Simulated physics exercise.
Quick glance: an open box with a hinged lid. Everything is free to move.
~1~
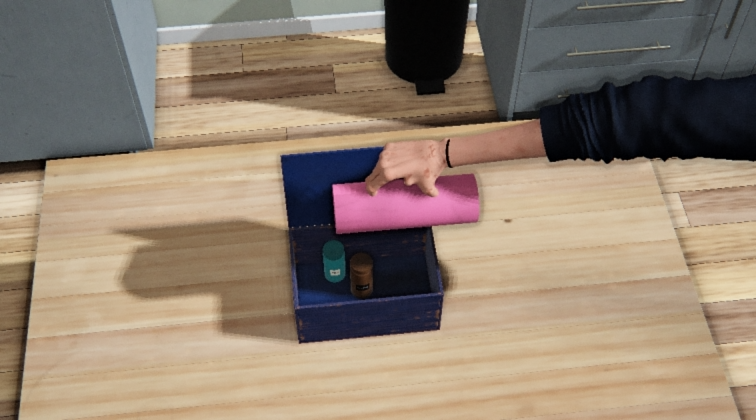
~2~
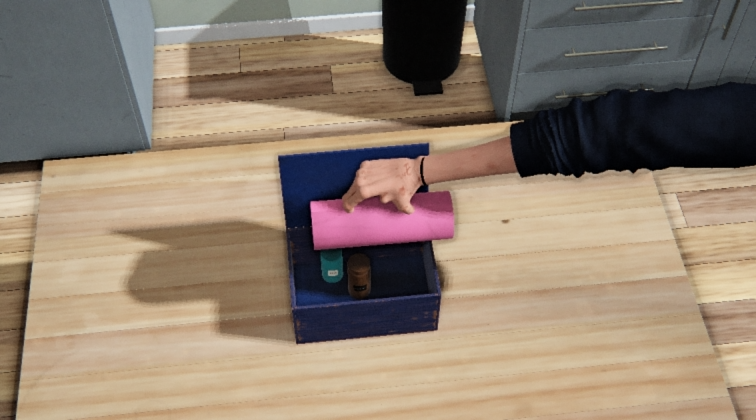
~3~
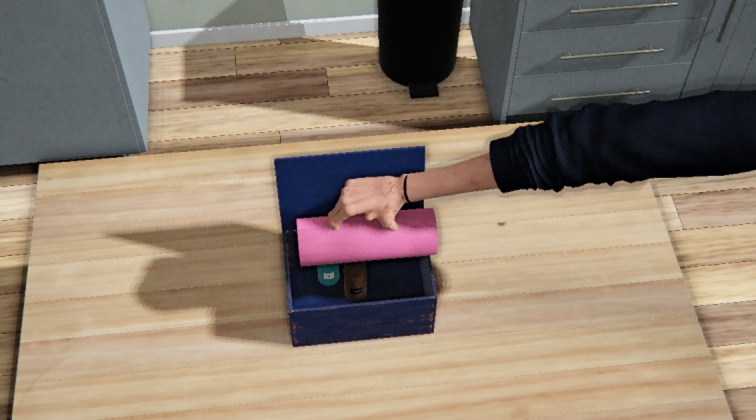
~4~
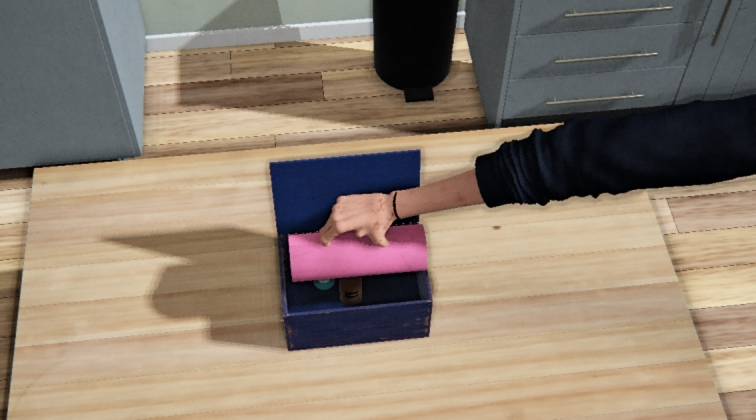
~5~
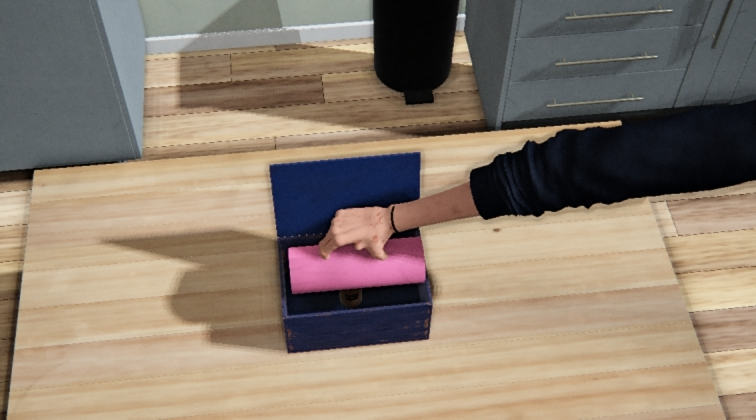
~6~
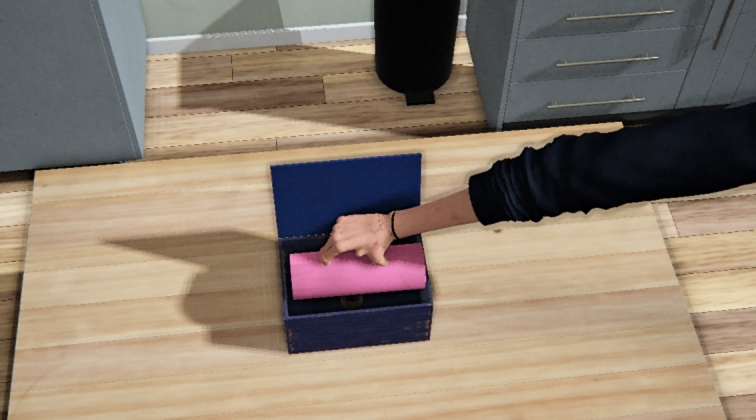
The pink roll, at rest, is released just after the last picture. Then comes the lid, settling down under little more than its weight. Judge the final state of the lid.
The lid is fully down.
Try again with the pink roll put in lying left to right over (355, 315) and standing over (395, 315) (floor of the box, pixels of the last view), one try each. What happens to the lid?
First try: The lid comes down fully; second try: The lid stays propped open.
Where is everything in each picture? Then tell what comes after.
On its way; pink roll (405, 204); turquoise shaker (334, 261), in the first frame.
On its way; pink roll (382, 220); turquoise shaker (332, 262), in the second frame.
On its way; pink roll (367, 237); turquoise shaker (328, 265), in the third frame.
On its way; pink roll (358, 253), in the fourth frame.
On its way; pink roll (356, 265), in the fifth frame.
In place under the hand; pink roll (357, 271), in the sixth frame.
Then, 0.90 s on from there, lid starting down; pink roll shifted about its own width near (352, 312); brown shaker shifted a little.
Then, 1.70 s on from there, lid 48° above the rim; pink roll shifted about its own width near (352, 312); brown shaker shifted a little.
In the end, lid shut; moved from the start, pink roll; the other 2 unmoved. At the end, from the last picture's camera, pink roll near (352, 312).
